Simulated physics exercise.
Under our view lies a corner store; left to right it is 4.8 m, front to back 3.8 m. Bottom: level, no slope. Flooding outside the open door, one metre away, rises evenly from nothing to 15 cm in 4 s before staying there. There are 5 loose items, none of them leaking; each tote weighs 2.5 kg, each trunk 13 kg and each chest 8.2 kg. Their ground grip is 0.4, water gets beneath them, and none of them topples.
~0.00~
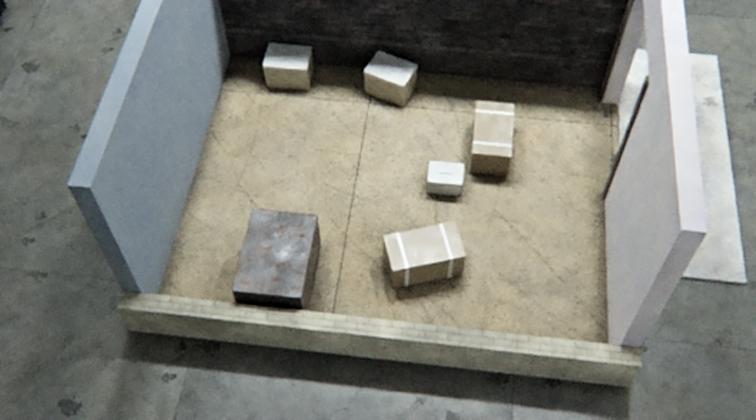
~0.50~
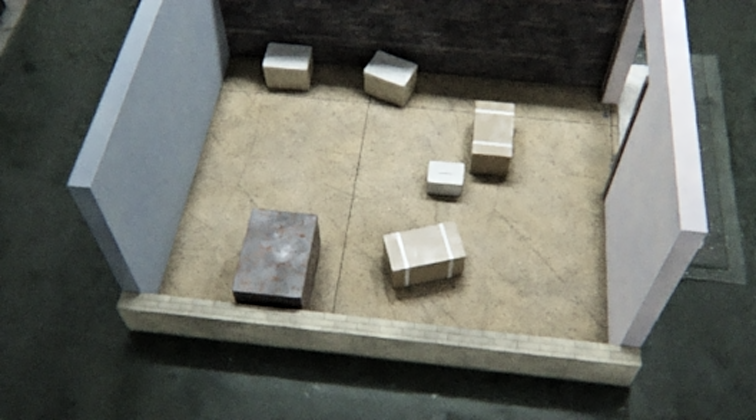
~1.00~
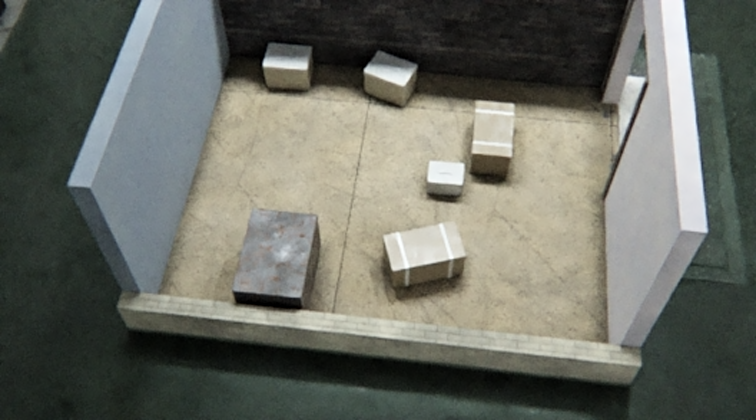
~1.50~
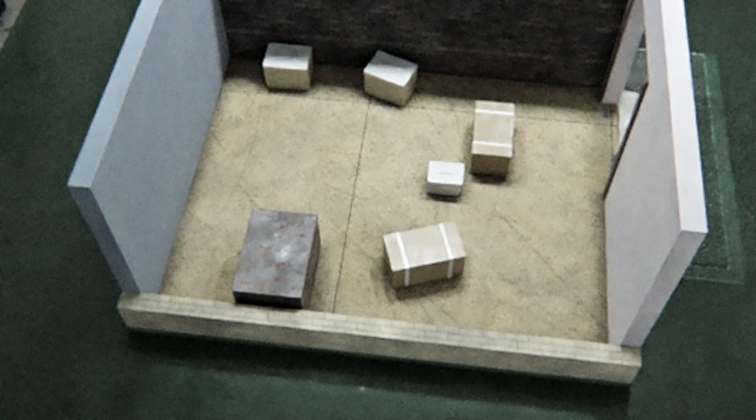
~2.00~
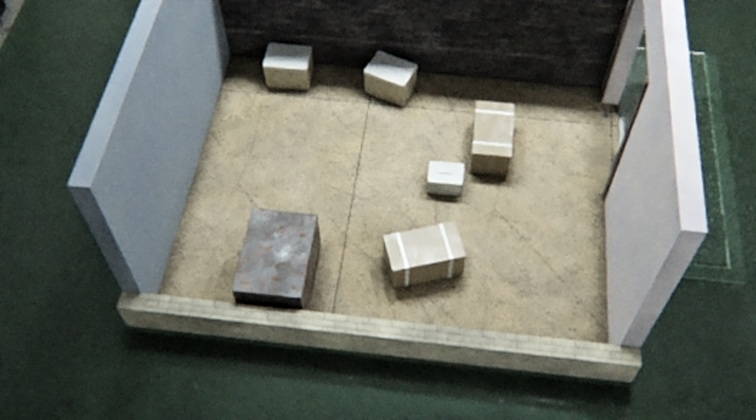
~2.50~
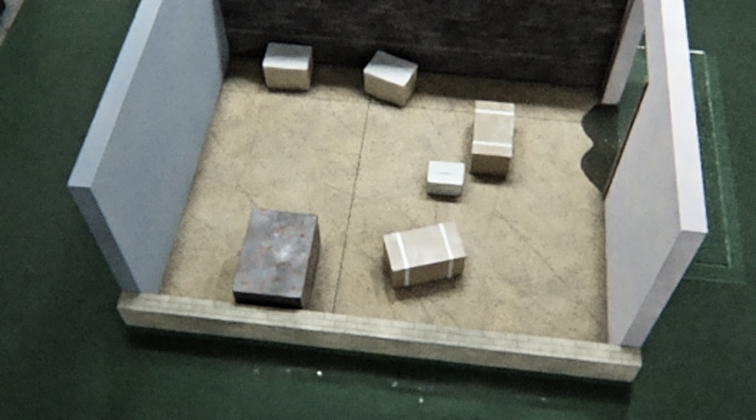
Dark water spreads around a small walled room and enters its doorway while the boxes stay still.
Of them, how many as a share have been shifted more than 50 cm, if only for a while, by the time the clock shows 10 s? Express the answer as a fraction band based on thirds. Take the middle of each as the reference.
The band is at least two thirds.
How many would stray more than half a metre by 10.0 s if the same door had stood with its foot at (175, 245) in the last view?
3.
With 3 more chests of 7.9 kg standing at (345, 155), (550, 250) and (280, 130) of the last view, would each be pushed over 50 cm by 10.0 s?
Taking them in order, the first is beyond that distance, the second is within that distance and the third is beyond that distance.
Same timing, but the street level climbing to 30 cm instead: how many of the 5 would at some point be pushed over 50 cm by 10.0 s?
In that case the number is 5.
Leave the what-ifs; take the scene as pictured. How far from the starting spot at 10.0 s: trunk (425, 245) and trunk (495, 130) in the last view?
Shifts: 0 cm / 350 cm.
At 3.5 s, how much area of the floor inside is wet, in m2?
I'd put it close to 1.5 m2.
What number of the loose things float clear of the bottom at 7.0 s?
At that time the total is 1.
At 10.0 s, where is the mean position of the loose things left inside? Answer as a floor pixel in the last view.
Mean position: Approximately (254, 220).
After 3.5 s 0 of 5 are over 50 cm from their spots; 0 afloat.
After 4.5 s 0 of 5 are over 50 cm from their spots; 0 afloat.
After 7.0 s 3 of 5 are over 50 cm from their spots; 1 afloat.
After 10.0 s 4 of 5 are over 50 cm from their spots, and 4 have been at some point; 4 afloat.
